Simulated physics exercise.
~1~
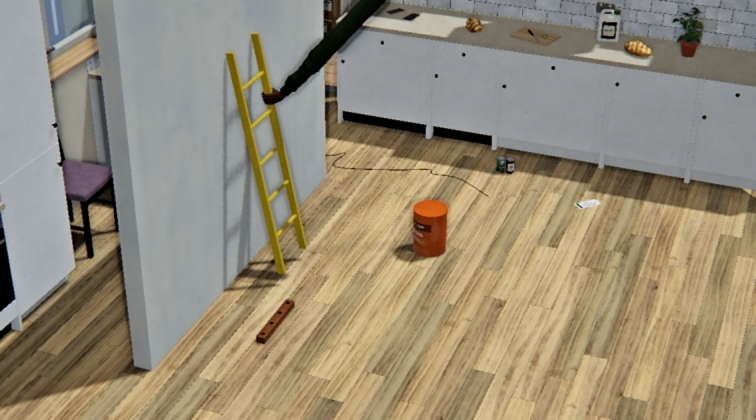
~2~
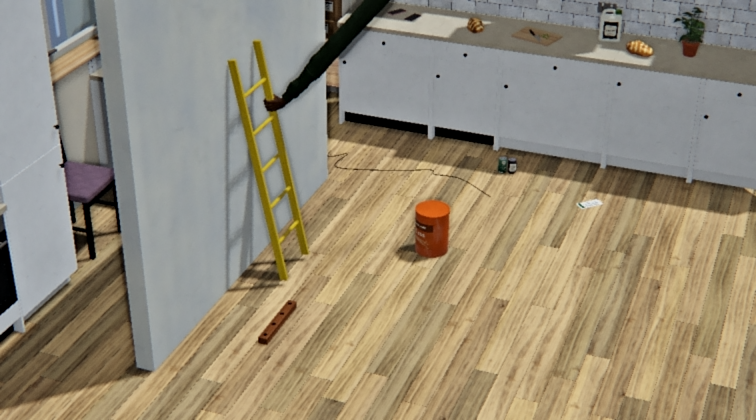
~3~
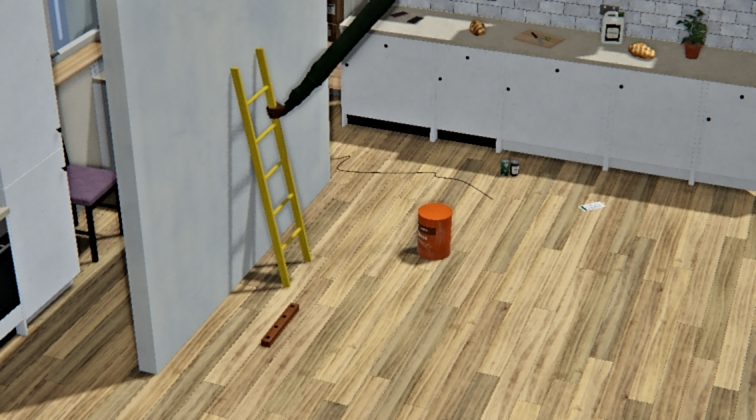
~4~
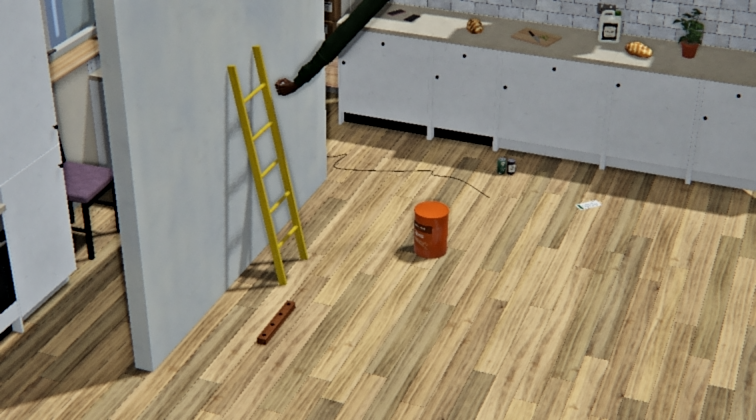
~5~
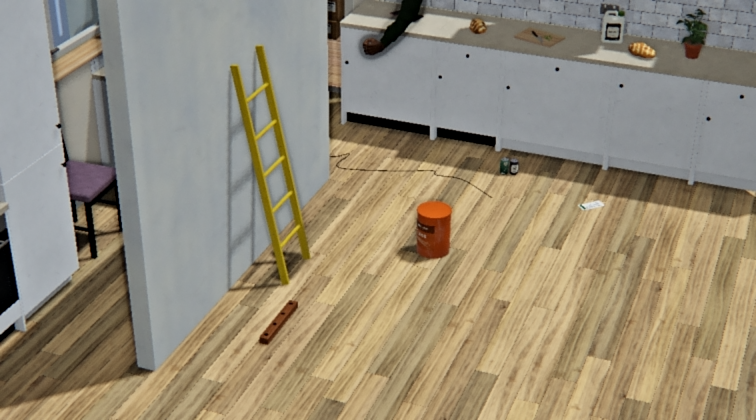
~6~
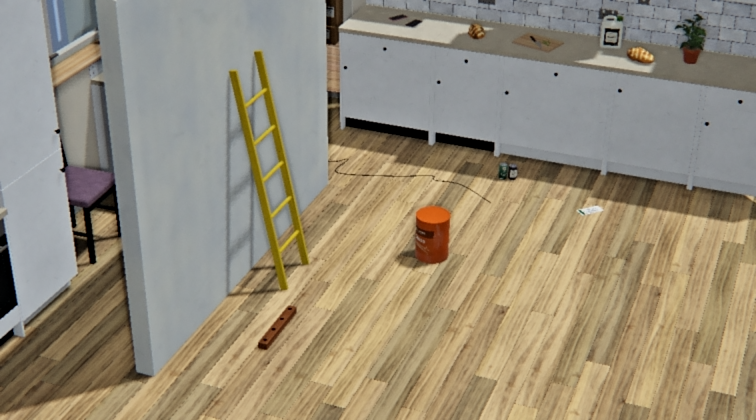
A yellow ladder leans against a pale grey wall at the left of a room with a wood-plank floor, seen from above by a gently swaying camera, while a dark-sleeved arm reaches in from the top and holds it near its upper rungs. A reddish-brown strip lies on the floor just below its feet, an orange bucket stands to the right, and white cabinets line the back beneath a counter with bread and a potted plant. The ladder shifts very slightly under the hand. Then the hand lets go and draws back over the counter, leaving view. The ladder stays leaning where it is, and nothing else moves.
